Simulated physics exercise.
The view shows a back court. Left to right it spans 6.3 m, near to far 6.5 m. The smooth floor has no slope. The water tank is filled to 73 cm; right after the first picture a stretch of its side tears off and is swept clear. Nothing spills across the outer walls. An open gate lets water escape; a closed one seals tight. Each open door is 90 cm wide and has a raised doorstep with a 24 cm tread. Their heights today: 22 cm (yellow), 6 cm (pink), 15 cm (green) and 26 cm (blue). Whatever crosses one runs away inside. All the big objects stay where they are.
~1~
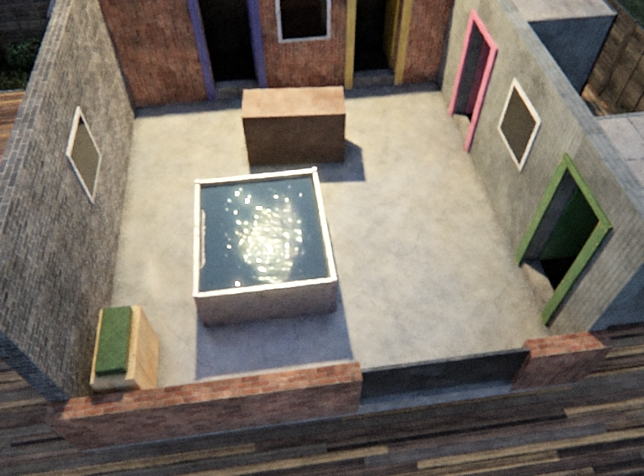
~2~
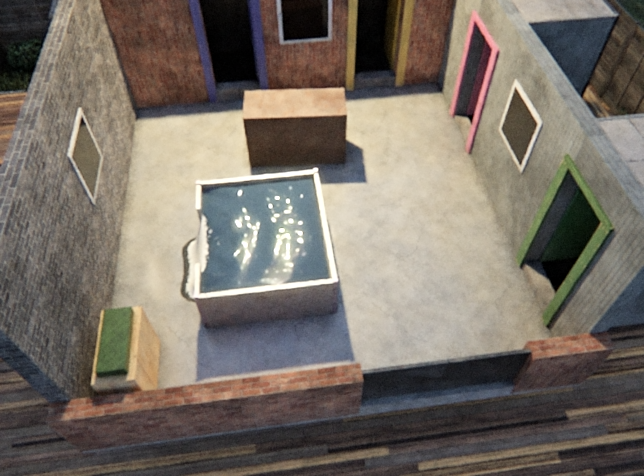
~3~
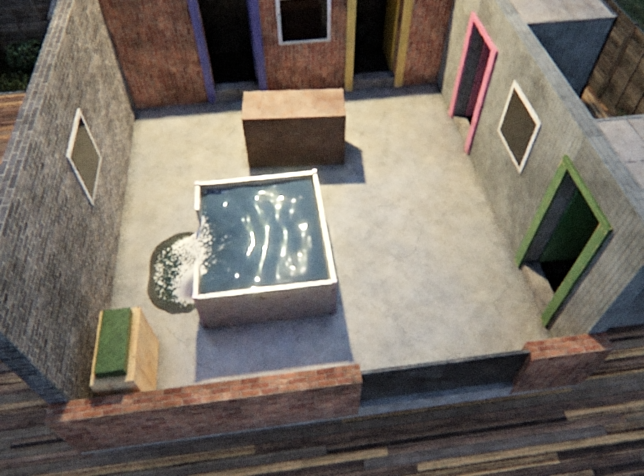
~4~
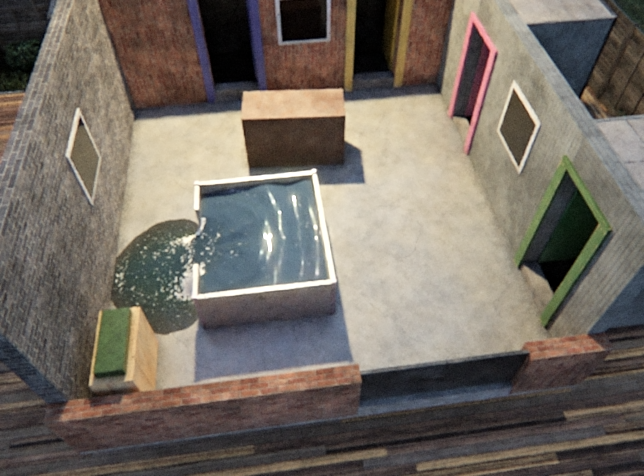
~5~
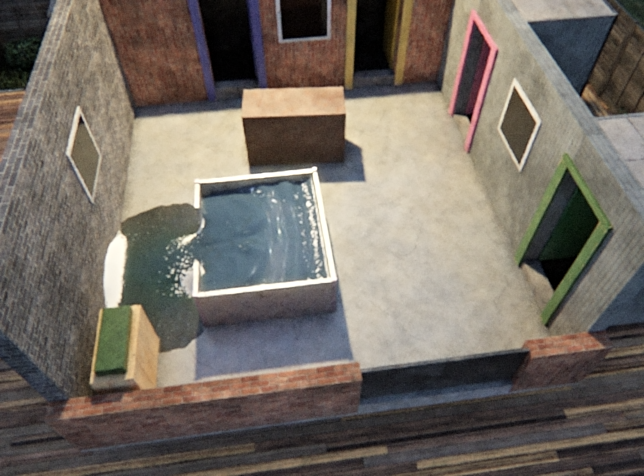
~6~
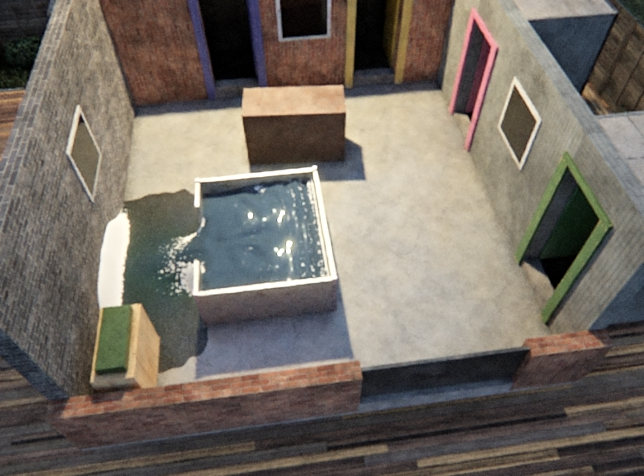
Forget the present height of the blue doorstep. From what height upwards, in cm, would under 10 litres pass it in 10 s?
It would have to be roughly 12.5 cm high.
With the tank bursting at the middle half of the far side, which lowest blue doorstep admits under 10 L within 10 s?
Then roughly 12.0 cm.
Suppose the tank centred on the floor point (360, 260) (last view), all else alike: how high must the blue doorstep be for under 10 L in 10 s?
Some 10.5 cm.
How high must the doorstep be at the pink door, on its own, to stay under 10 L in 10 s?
Roughly 9.5 cm at pink.
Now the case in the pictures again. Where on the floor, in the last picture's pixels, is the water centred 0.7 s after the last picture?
Near (218, 265).
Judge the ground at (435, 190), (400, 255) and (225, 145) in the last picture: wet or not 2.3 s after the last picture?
In that order: Not reached, still dry, under water.
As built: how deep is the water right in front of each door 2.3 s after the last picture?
In cm: Yellow 0, pink 0, green 0, blue 16.
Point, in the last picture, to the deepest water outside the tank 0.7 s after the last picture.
At about (97, 421).
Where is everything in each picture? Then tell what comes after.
The first picture shows the water tank at (261, 230) is whole and still, 73 cm deep; the blue door at (232, 55) is dry.
In the second picture, the gap is at (206, 256), the front 0.4 m out at (186, 292); the back of the water tank holds 73 cm.
In the third picture, water pours out at (206, 259) and has run 0.8 m, to (153, 290); about 12 cm deep outside, 73 cm at the back.
In the fourth picture, the front is at (113, 288), 1.4 m from the gap at (205, 259); 2.1 m2 of floor is wet, 71 cm left at the back.
In the fifth picture, the gap is at (206, 257), the front 1.5 m out at a hidden place; the back of the water tank holds 63 cm.
In the sixth picture, the front is at (124, 206), 1.7 m from the gap at (206, 255); 3.5 m2 of floor is wet, 62 cm left at the back; the blue door at (232, 53), 4.2 m from the gap, is still 2.9 m from the nearest water.
Then, 0.7 s after the last picture water covers 15 % of the floor, deepest (58 cm) near (97, 421); it has not reached the blue door.
Then, 2.3 s after the last picture water covers 45 % of the floor, deepest (43 cm) near (97, 421); 16 cm at the blue door, 0 litres in over its 26 cm doorstep.
Then, 9.3 s after the last picture water covers 95 % of the floor, deepest (12 cm) near (97, 421); 8 cm at the blue door, 0 litres in over its 26 cm doorstep.
At the blue door as built, the water peaked near 16 cm, 2.3 s after the last picture.
With a doorstep of 10.5 cm, 26 litres would have come in within the 10 s; with 14 cm, 3 litres. So under 10 litres takes about 12.5 cm.
